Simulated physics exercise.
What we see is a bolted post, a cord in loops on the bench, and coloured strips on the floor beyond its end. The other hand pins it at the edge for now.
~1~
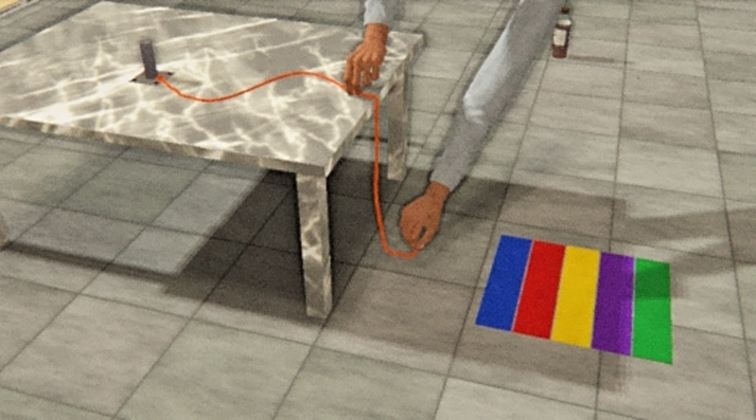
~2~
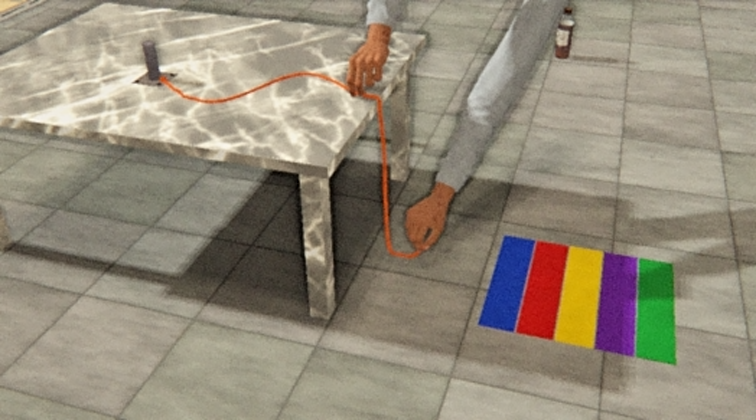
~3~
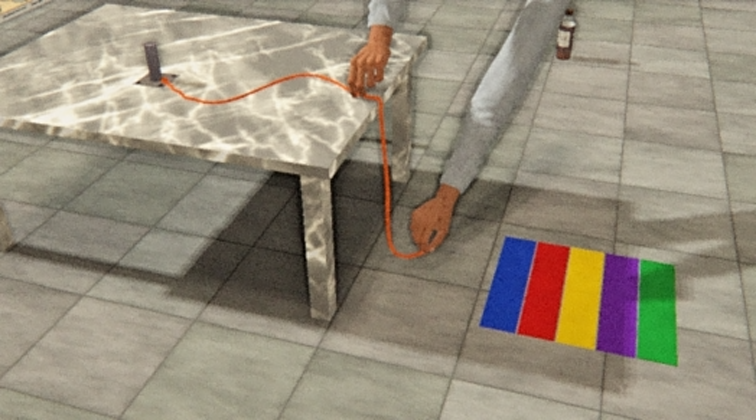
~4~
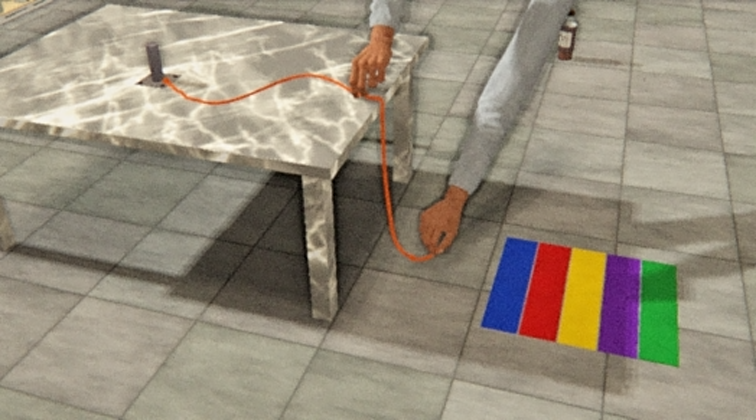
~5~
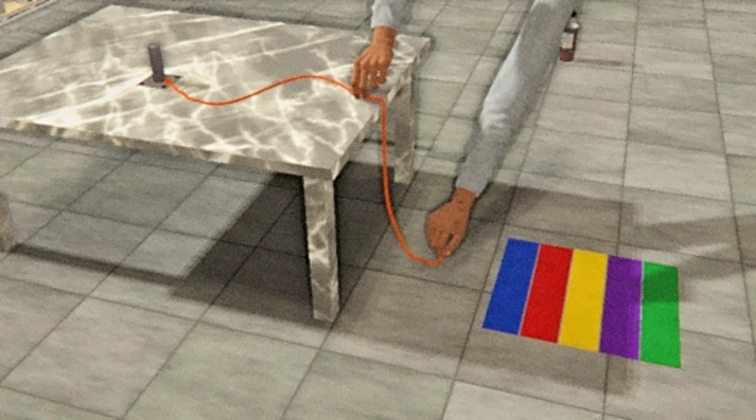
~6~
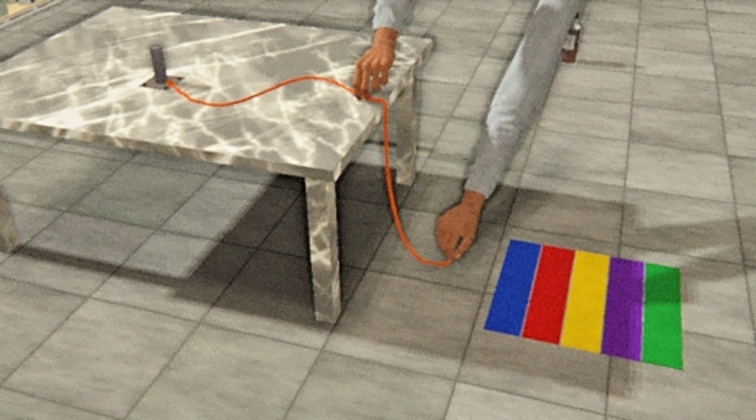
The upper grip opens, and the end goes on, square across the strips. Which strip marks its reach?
Over purple.
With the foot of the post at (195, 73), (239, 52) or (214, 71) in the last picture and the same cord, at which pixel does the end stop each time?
About (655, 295), (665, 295) and (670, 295).
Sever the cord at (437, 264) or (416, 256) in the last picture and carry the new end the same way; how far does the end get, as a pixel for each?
Try by try, around (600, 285) and (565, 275).
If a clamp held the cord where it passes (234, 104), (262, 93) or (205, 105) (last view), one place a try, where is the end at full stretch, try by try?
In that order: (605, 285), (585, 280) and (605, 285).
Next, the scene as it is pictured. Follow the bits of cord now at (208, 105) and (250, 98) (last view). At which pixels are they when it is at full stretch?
About (240, 89), and the other about (281, 93).
Soon after, end near (565, 277); over red.
After that, end near (604, 284); over yellow.
At the stop, end near (628, 288); over purple. The end stops over the purple strip.
